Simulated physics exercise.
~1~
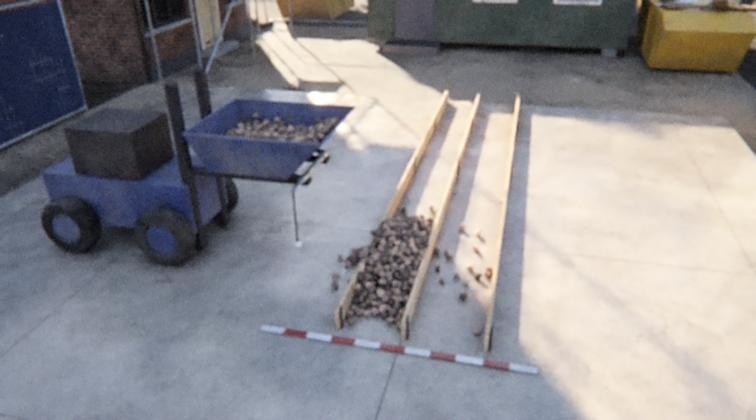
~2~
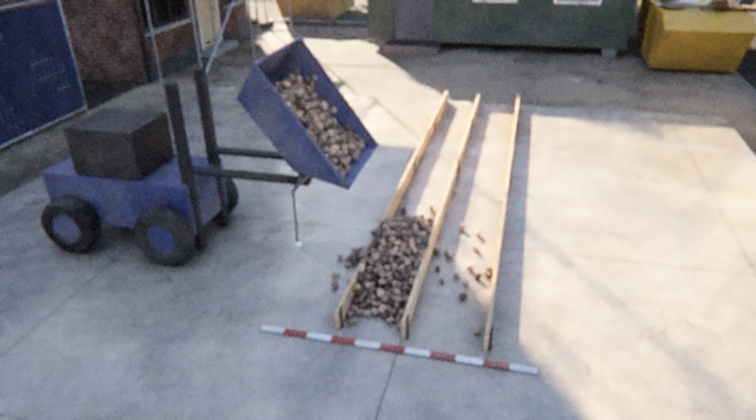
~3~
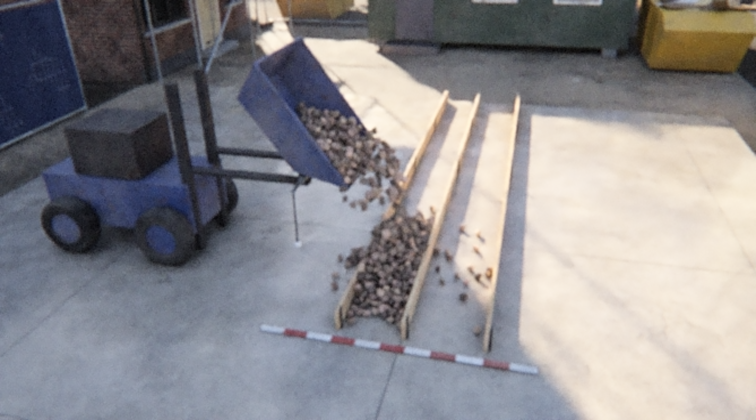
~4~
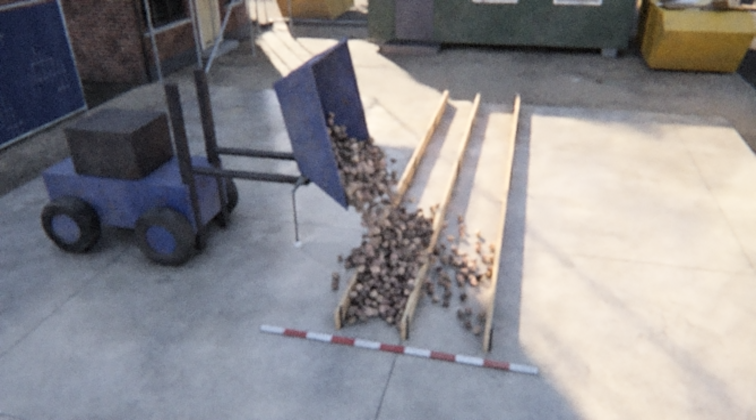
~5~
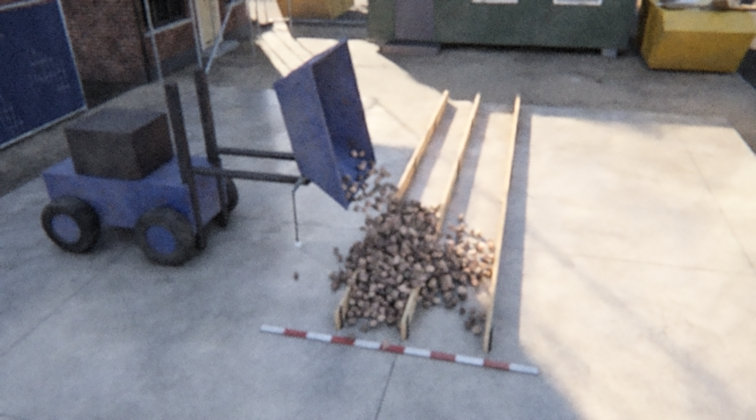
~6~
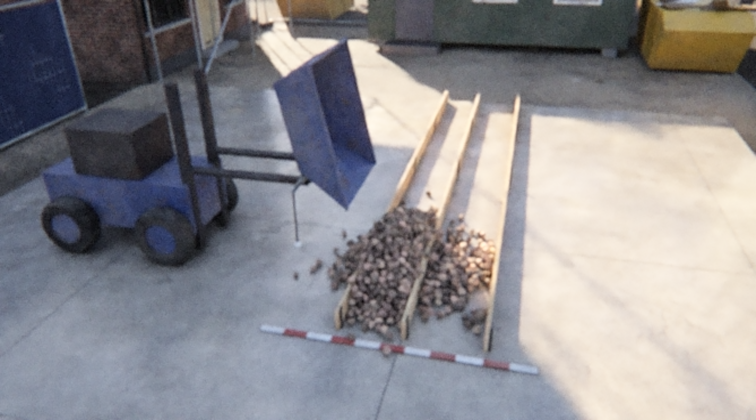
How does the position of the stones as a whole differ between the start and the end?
At the start the stones are split between the raised blue skip and a pile on the ground, while at the end they all lie on the ground in and around the bays, so the middle of the stones is further right and lower in the view.
